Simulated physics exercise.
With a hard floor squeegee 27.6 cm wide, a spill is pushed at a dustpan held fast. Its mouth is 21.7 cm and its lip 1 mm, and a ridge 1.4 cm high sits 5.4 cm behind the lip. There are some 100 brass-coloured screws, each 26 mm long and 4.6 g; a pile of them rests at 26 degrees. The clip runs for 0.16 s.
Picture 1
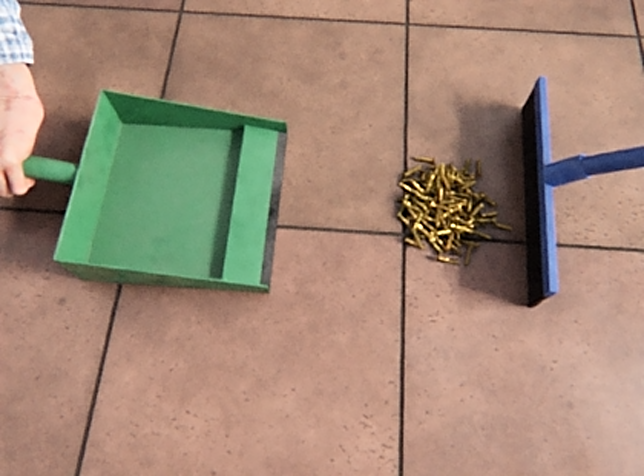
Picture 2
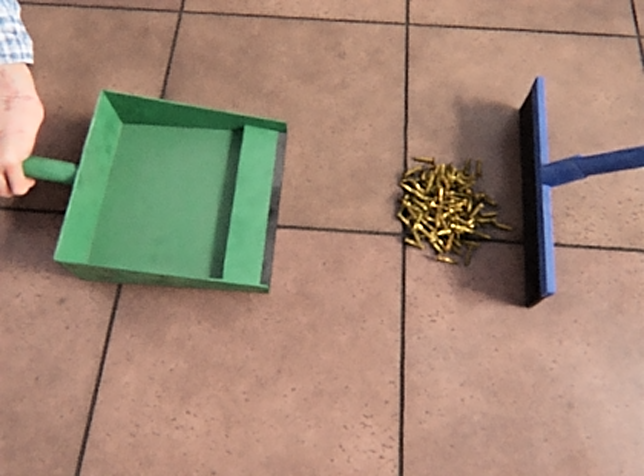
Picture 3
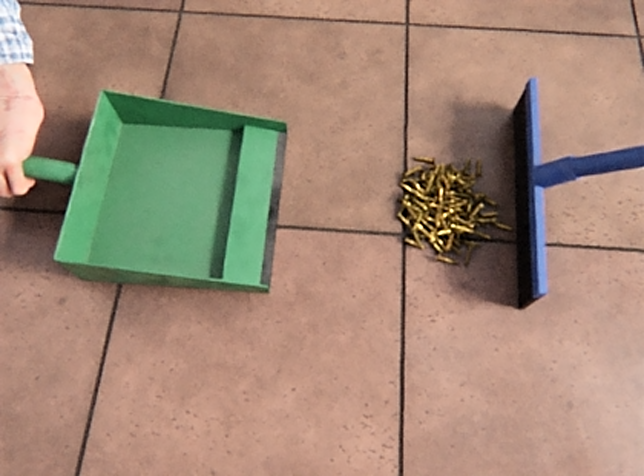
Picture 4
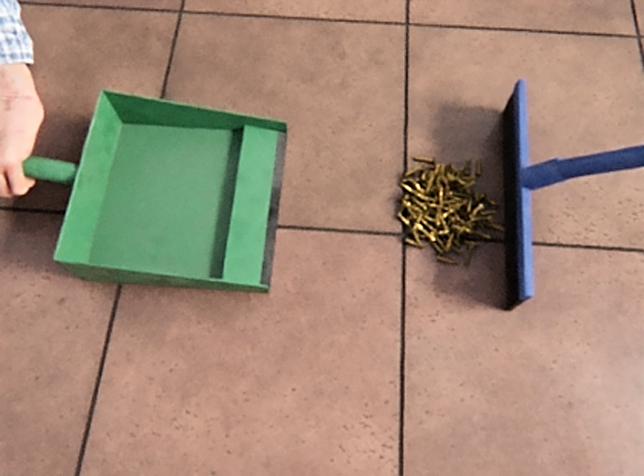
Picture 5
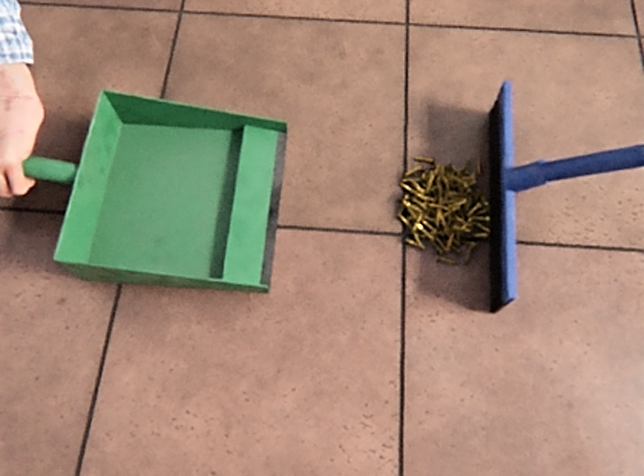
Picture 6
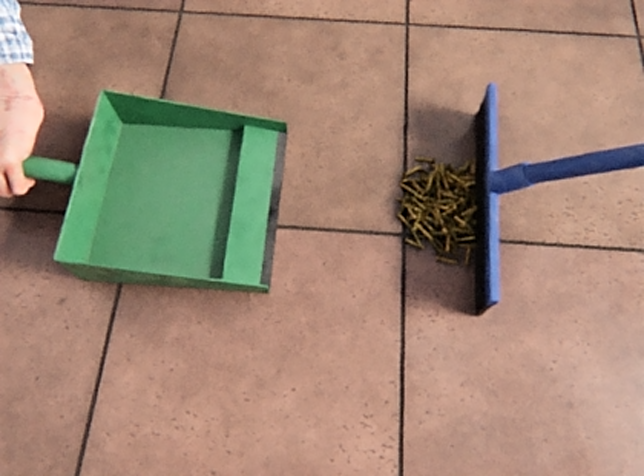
A floor of brownish-pink square tiles with dark grout lines is seen from above at a slight angle, the view staying still. At left a hand in a checked cuff holds a green dustpan motionless by its handle, its open side facing a small heap of brass-coloured screws right of centre. From the right, a blue squeegee slides slowly leftward, reaching the heap and bunching its nearest screws slightly.
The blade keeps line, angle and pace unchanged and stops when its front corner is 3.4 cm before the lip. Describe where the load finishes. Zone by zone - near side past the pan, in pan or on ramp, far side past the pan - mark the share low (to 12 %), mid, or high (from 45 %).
Near side low; pan mid; far side low.
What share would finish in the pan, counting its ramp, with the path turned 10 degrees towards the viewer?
Roughly 20 per cent.
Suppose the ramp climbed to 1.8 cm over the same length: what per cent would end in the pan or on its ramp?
Then around 25 percent, ramp counted.
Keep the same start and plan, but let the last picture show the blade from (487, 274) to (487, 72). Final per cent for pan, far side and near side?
Pan: 25, far side: 10, near side: 0.
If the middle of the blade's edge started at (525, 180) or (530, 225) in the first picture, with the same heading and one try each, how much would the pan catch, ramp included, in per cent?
Close to 30 in a hundred, then close to 25 in a hundred.
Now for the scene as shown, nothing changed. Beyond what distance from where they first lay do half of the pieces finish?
20 cm or so.
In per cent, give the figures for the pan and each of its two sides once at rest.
Near: 5; pan: 25; far: 0 (percent).
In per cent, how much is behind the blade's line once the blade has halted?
0 %.
Then, 0.19 s after the last picture, middle of the blade 14 cm from the lip; 0 % over the lip, far side 0 %, near side 0 %.
Then, 0.31 s after the last picture, middle of the blade 7 cm from the lip; 0 % over the lip, far side 0 %, near side 0 %.
Then, 0.57 s after the last picture, middle of the blade 4 cm from the lip; 30 % over the lip, far side 0 %, near side 5 %.
In the end, near side 5 %, pan 25 %, far side 0 %, in front of the lip or behind the blade 70 %.
